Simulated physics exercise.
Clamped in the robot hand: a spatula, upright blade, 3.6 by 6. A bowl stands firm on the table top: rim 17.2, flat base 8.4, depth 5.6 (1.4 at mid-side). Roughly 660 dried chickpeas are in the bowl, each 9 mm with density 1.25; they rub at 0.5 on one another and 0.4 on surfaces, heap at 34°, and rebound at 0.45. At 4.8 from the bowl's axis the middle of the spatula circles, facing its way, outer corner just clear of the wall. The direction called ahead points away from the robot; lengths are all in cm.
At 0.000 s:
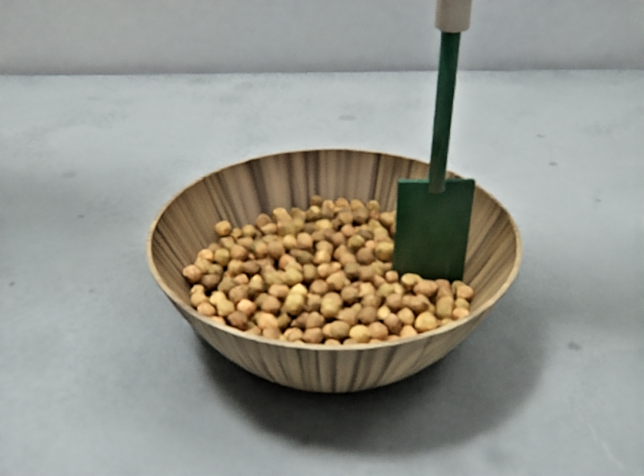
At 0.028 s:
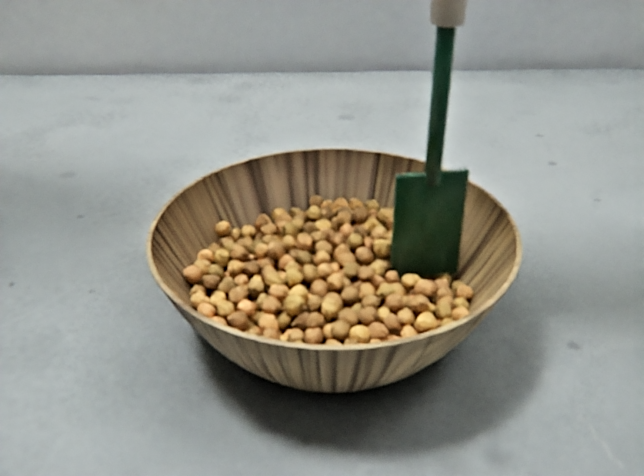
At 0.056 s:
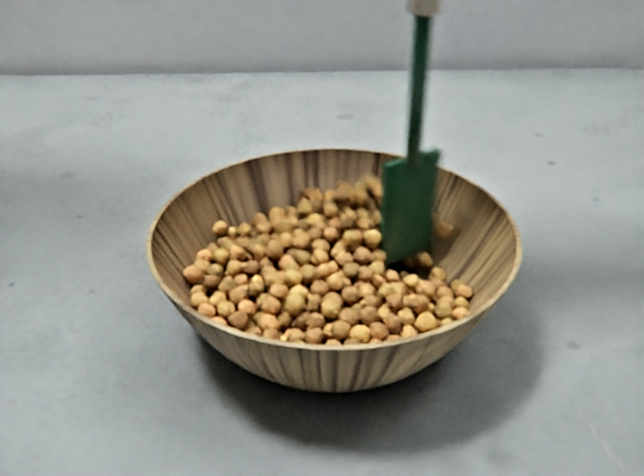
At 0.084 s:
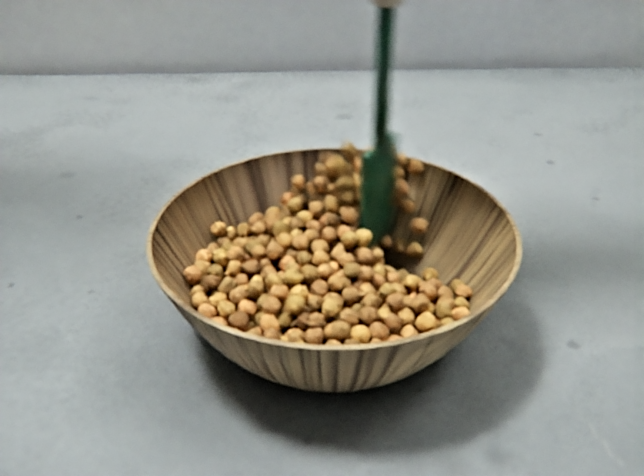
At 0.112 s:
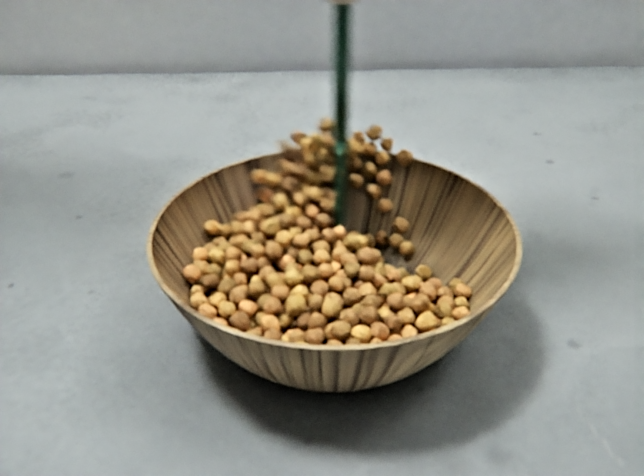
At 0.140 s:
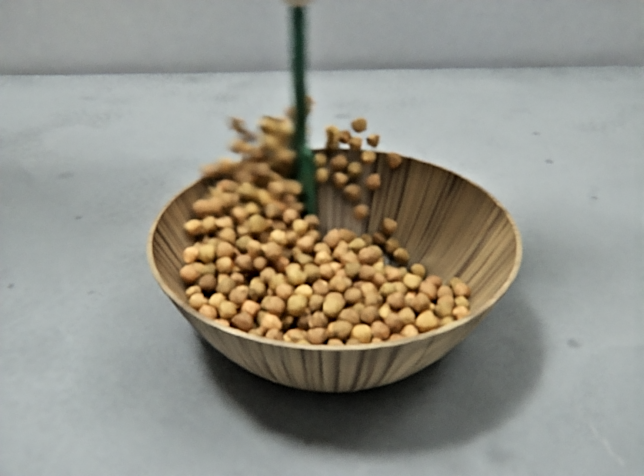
A green upright blade on a thin stem, held from above by a pale grip, stands at the right side of a bowl on a grey tabletop, seen from slightly above by a still camera. The round bowl has brown wood-like stripes and holds many tan chickpeas. The blade sweeps leftward along the far side, turning edge-on, pushing chickpeas into a heap and tossing some above the rim.
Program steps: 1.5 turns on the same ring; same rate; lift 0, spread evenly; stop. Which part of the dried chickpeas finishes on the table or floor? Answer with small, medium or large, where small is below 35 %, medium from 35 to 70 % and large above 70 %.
It is medium.
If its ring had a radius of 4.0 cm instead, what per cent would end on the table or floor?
Then some 40 percent.
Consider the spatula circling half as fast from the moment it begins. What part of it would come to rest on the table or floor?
Near 20 in a hundred, it would be.
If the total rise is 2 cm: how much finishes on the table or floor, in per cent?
Result: Roughly 25 %.
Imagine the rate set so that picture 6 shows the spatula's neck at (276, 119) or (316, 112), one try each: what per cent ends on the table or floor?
Roughly 45 per cent on the first try and 35 per cent on the second.
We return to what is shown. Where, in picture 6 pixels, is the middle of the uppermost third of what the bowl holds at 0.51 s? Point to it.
Around (321, 195).
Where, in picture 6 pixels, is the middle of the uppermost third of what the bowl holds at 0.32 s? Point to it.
At about (392, 309).
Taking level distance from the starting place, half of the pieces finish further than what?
Around 11 cm.
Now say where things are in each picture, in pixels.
The first picture shows spatula neck at (440, 151), 0° round; upper third of the load around (324, 269), from x 190 to 465, top at y 200; 658 in the bowl.
The second picture shows spatula neck at (436, 144), 9° round; upper third of the load around (324, 267), from x 190 to 465, top at y 200.
The third picture shows spatula neck at (415, 128), 32° round; upper third of the load around (329, 252), from x 190 to 465, top at y 180.
The fourth picture shows spatula neck at (381, 117), 58° round; upper third of the load around (324, 240), from x 190 to 465, top at y 150.
The fifth picture shows spatula neck at (341, 112), 83° round; upper third of the load around (305, 236), from x 190 to 460, top at y 125.
The sixth picture shows spatula neck at (301, 114), 108° round; upper third of the load around (274, 225), from x 190 to 460, top at y 105; 647 in the bowl, 11 in flight or on the tool.
By 0.32 s, 274° round, highest piece 10 above the table; 531 in the bowl, 55 on the table or floor, 72 in flight or on the tool.
By 0.51 s, 79° round, highest piece 8 above the table; 436 in the bowl, 179 on the table or floor, 43 in flight or on the tool.
By 0.80 s, 180° round, highest piece 6 above the table; 372 in the bowl, 286 on the table or floor.
By 1.50 s, 180° round, highest piece 5 above the table; 372 in the bowl, 286 on the table or floor.
Final count, 372 in the bowl, 286 on the table or floor. That is 43 % on the table or floor.
